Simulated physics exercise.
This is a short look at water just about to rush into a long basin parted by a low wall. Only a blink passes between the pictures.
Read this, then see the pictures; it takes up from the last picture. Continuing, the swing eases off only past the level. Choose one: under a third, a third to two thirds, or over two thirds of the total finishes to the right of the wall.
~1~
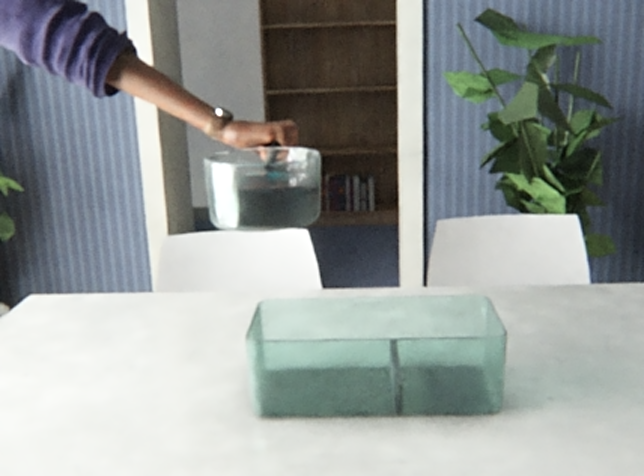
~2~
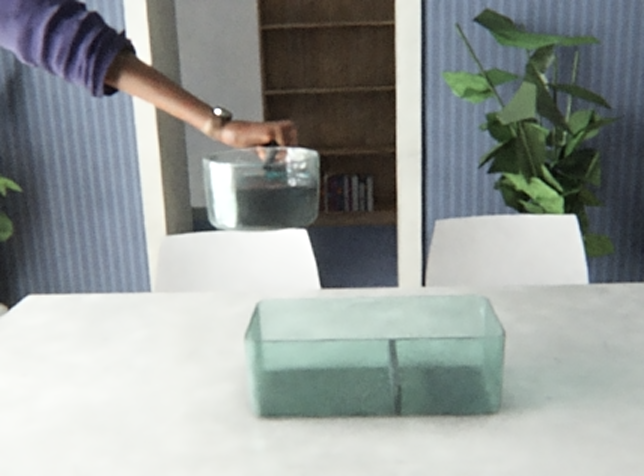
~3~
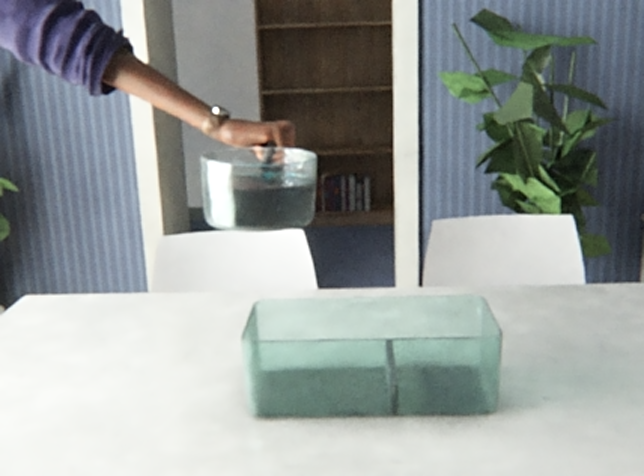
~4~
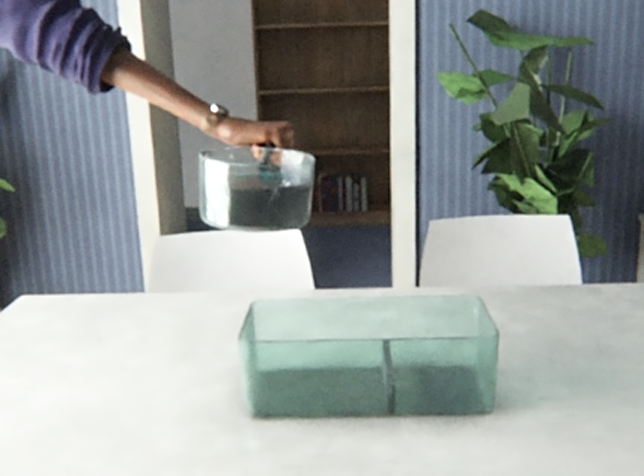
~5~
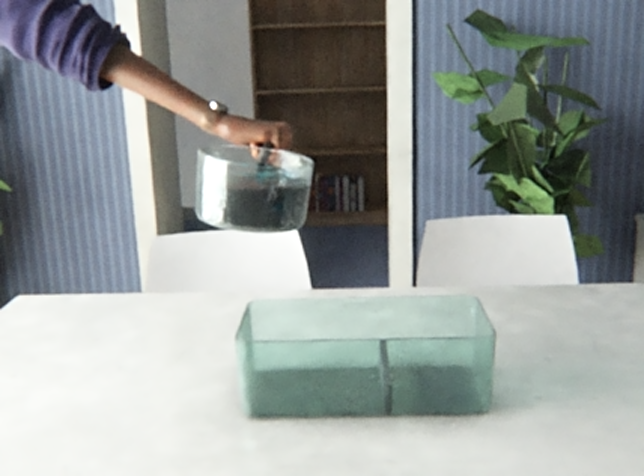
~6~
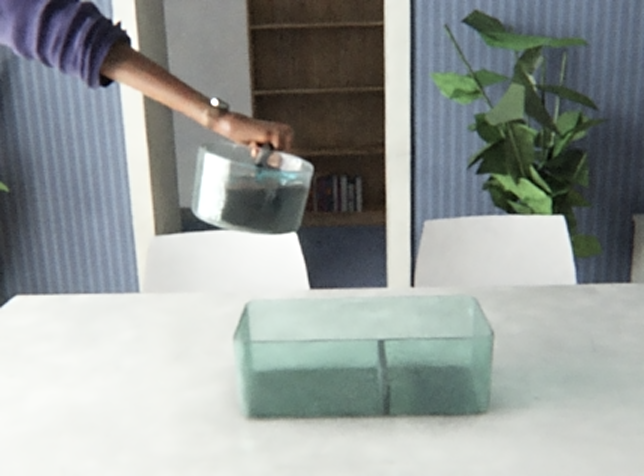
Under a third finishes to the right of the wall.
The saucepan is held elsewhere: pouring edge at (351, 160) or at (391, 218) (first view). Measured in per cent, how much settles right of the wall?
Roughly 55 per cent, and 70 per cent.
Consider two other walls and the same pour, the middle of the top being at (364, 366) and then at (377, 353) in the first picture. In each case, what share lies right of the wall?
Roughly 60 % and 40 %.
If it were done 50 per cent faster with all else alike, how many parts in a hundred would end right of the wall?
Something like 10 percent.
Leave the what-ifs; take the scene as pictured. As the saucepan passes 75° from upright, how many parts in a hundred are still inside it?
65 per cent or so.
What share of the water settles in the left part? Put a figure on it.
I'd put it near 85 per cent.
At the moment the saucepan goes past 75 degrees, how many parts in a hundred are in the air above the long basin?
It's close to 35 percent.
A moment on, the saucepan is tipped on its side and 63 per cent is still to pour, 3 is left of the wall and 0 right of it.
Next, the saucepan is tipped right over and 9 per cent is still to pour, 65 is left of the wall and 10 right of it.
Then the saucepan is tipped right over and 0 per cent is still to pour, 84 is left of the wall and 12 right of it.
Later the saucepan is tipped right over and 0 per cent is still to pour, 84 is left of the wall and 13 right of it.
At rest 84 per cent lies left of the wall, 12 right of it and 3 outside.
